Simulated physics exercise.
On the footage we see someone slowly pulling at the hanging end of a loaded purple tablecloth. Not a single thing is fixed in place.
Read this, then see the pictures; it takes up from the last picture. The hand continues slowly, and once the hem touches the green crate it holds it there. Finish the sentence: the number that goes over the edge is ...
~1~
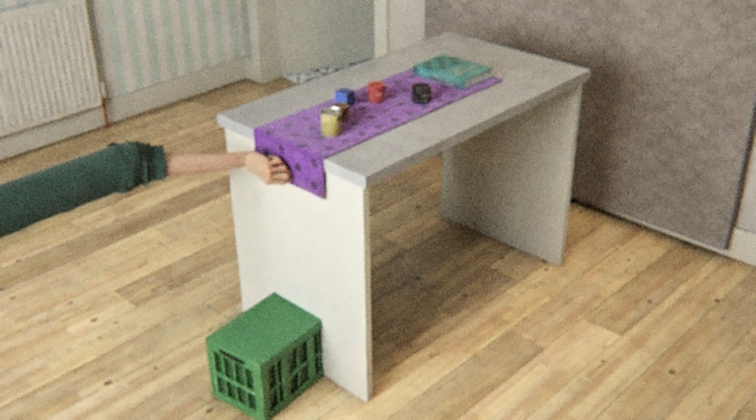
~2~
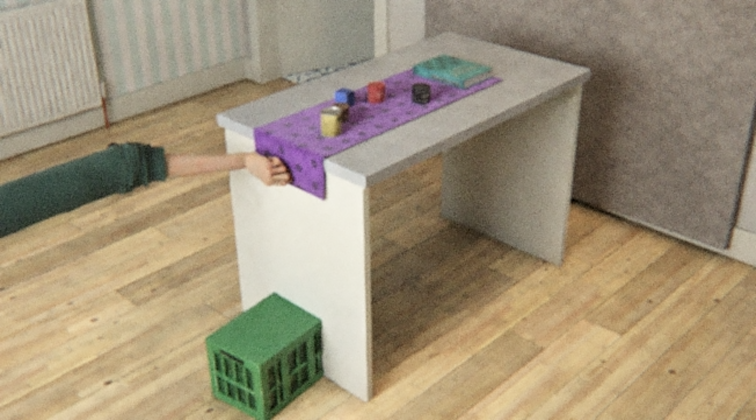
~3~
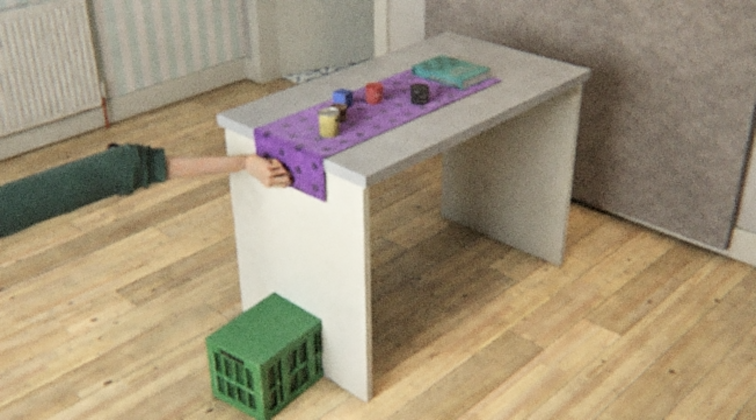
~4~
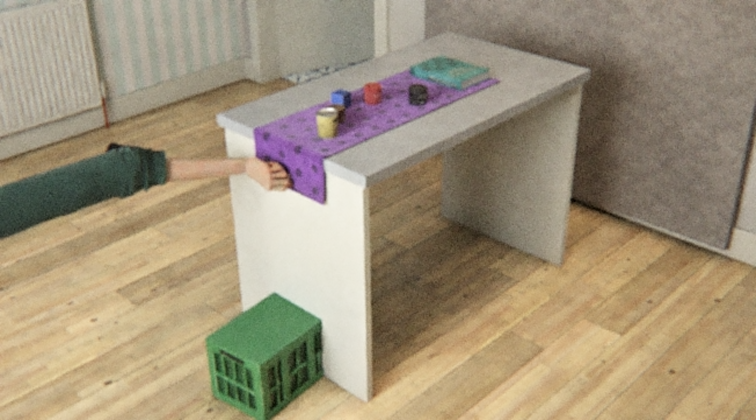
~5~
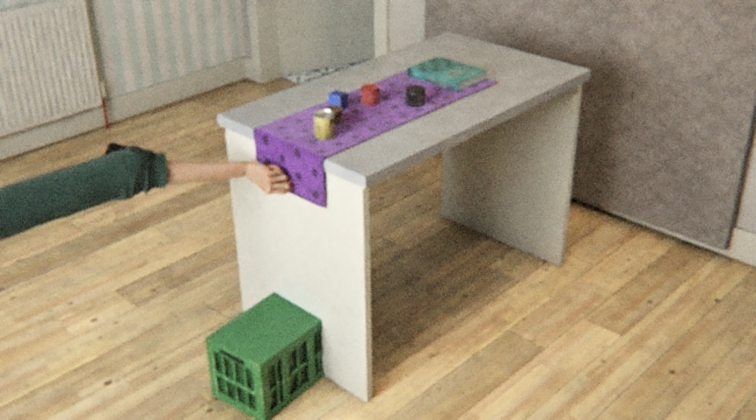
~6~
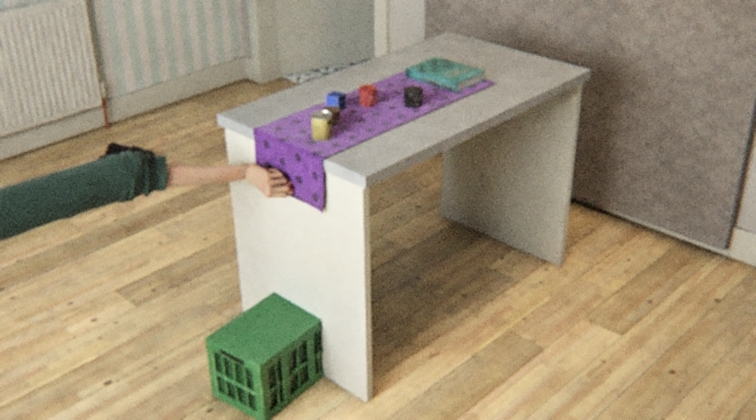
The number that goes over the edge is four.
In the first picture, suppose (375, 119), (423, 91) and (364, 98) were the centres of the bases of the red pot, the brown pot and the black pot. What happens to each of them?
Briefly: Red pot drops; brown pot stays; black pot drops.
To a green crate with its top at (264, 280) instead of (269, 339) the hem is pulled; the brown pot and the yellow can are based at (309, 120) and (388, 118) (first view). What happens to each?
Outcome for the brown pot: It is lost. Outcome for the yellow can: It stays.
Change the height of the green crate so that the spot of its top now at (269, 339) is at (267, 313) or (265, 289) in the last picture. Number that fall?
We'd see 3, then 2.
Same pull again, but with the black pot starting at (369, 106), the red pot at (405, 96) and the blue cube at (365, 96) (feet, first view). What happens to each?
Record - black pot lost; red pot retained; blue cube lost.
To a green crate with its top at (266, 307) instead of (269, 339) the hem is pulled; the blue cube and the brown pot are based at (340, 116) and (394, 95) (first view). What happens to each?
Looks like the blue cube ends up down, and the brown pot hangs in there.
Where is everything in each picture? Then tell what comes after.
In the first picture, hem (324, 200); yellow can (331, 111); brown pot (340, 106); blue cube (345, 91); red pot (376, 84); black pot (421, 86); top of the crate (269, 339).
In the second picture, hem (324, 201); yellow can (331, 111).
In the third picture, hem (326, 203); brown pot (338, 106).
In the fourth picture, hem (325, 206); blue cube (341, 92); top of the crate (269, 339).
In the fifth picture, hem (327, 208); red pot (370, 87).
In the sixth picture, hem (323, 213); yellow can (322, 115); brown pot (331, 109); blue cube (336, 94); red pot (368, 88); black pot (414, 89).
Soon after, hem near (292, 262); yellow can and brown pot gone.
Then, hem near (293, 296); yellow can, brown pot and blue cube gone.
At rest, hem on the crate; yellow can, brown pot, blue cube and red pot gone. The answer is four.
